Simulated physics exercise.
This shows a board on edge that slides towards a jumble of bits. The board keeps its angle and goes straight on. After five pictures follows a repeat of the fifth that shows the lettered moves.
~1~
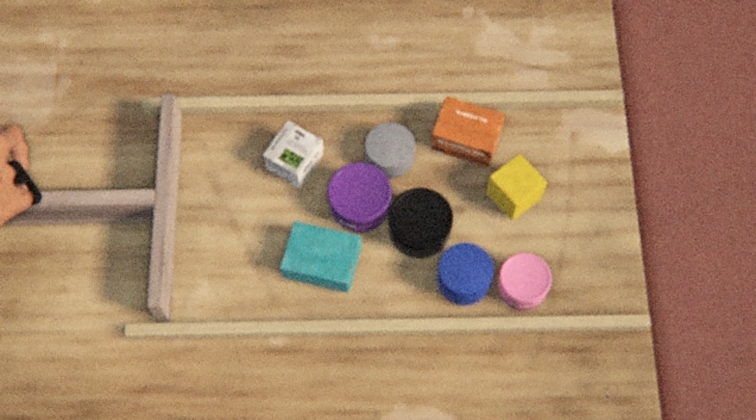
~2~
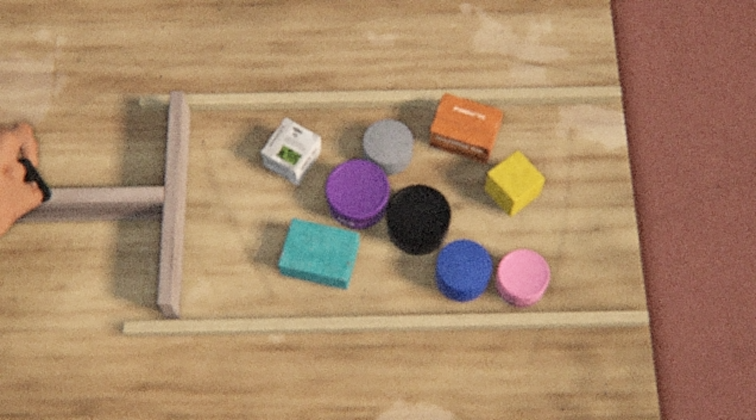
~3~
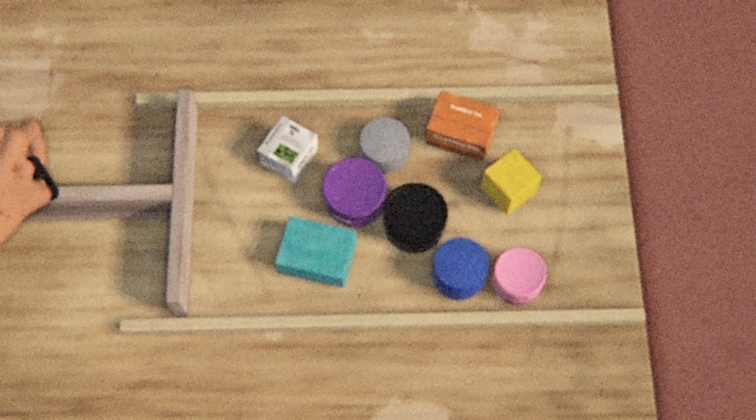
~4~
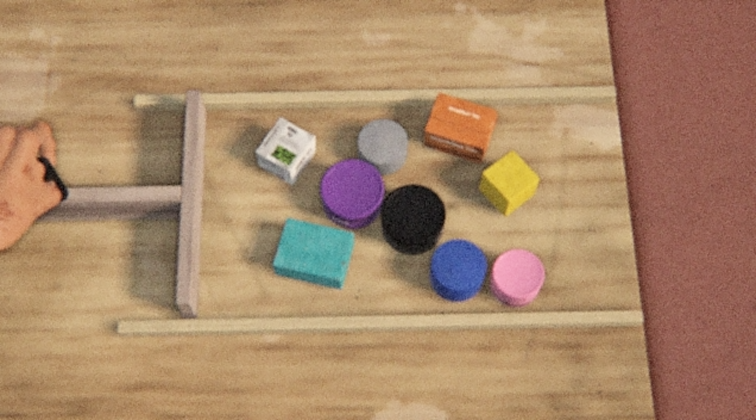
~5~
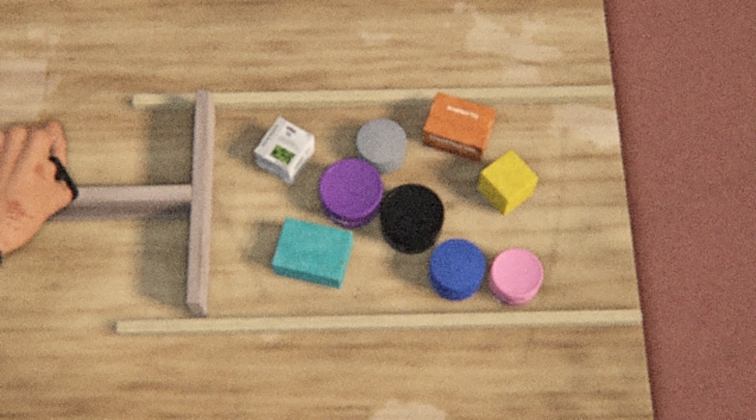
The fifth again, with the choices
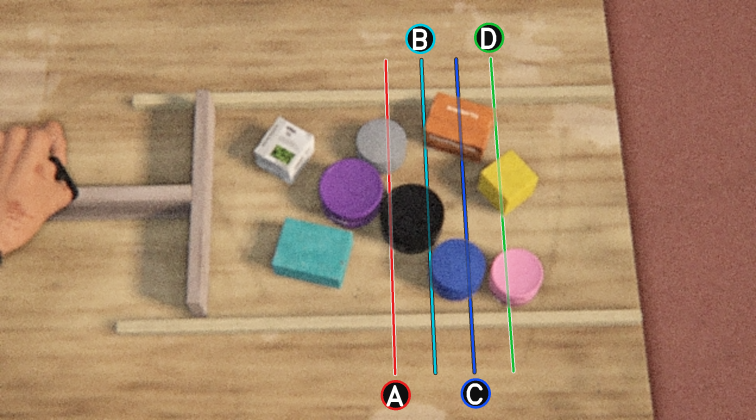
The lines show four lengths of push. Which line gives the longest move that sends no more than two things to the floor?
The farthest such stop is D.
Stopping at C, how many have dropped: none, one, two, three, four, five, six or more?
The count is none.
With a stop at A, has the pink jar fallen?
No.
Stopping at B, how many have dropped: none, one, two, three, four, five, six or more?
The count is none.
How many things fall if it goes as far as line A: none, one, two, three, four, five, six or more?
In all, none.
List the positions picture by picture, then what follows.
In the first frame, orange packet (468, 132); purple jar (359, 198); pink jar (524, 282).
In the second frame, board (170, 193); white packet (292, 151).
In the third frame, board (179, 191); black jar (415, 218).
In the fourth frame, board (188, 192); yellow block (509, 184).
In the fifth frame, board (198, 192); orange packet (459, 128); purple jar (351, 194); pink jar (515, 278).
On the copy, A at (390, 208); B at (428, 207); C at (465, 206); D at (501, 206).
On D. First, board (308, 189); white packet (338, 139); black jar (418, 219).
Then, board (418, 187); pink jar (570, 286); yellow block (543, 169).
Finally, board (500, 186); orange packet (615, 115); yellow block (608, 165); none fallen.
By contrast, A is within the limit but short; B is within the limit but short; C is within the limit but short.
